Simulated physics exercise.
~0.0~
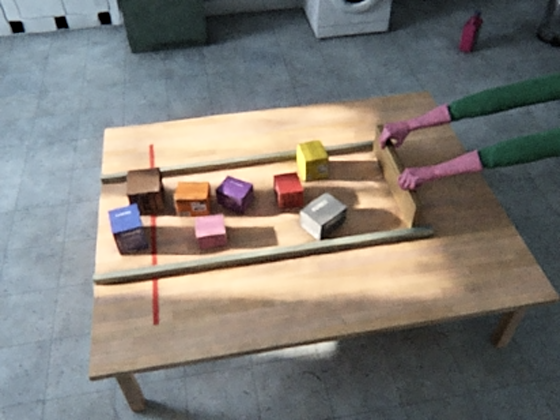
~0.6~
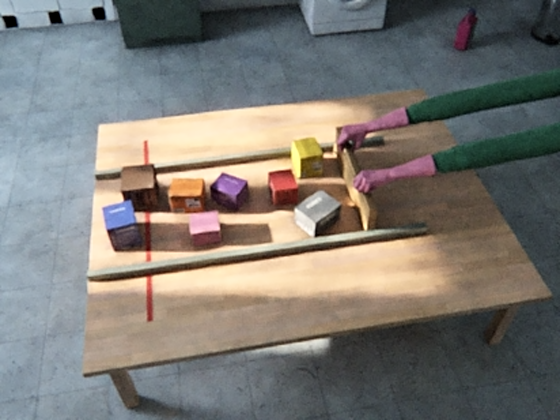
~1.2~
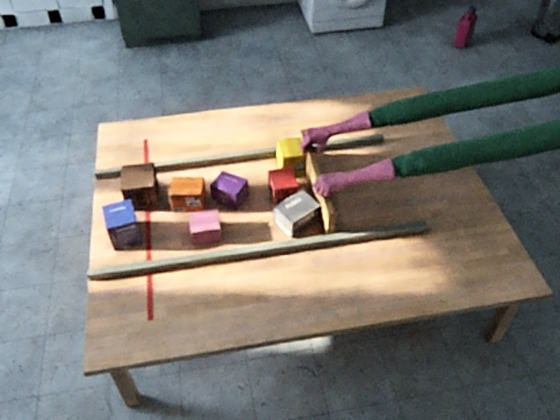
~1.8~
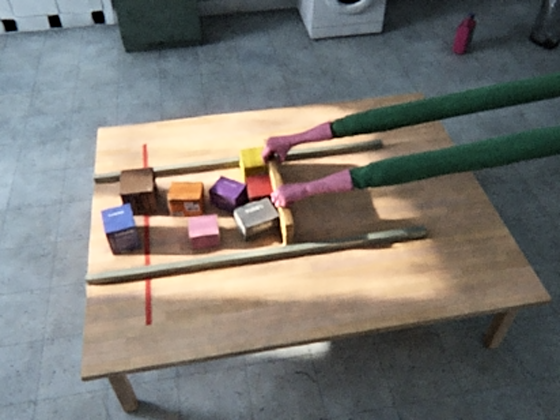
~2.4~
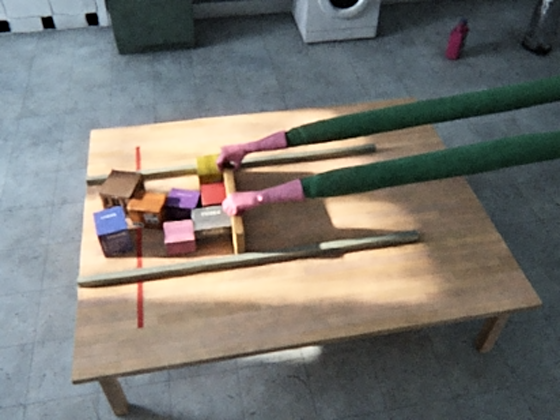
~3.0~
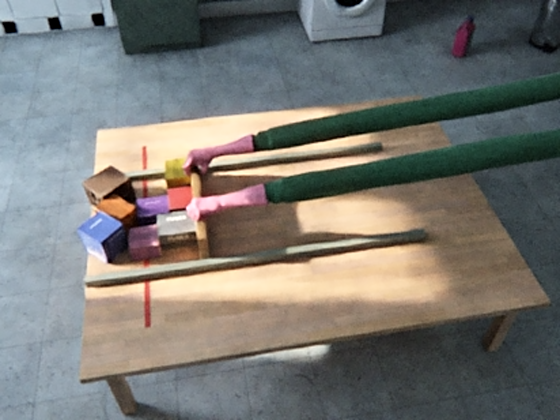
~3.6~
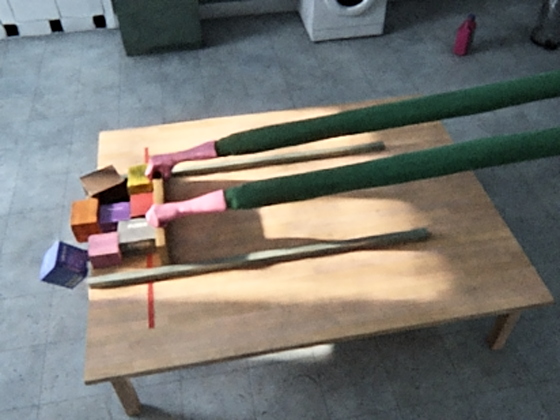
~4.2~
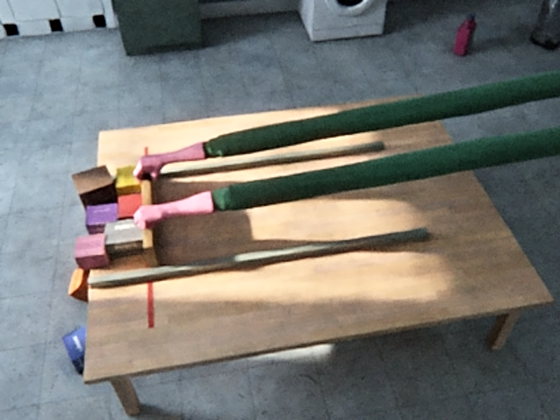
Two pink-gloved hands pushed an upright plank leftward along a wooden table, gathering a cluster of coloured boxes and shoving them past the red tape to the edge, where the blue box and then the orange one dropped off the left side.
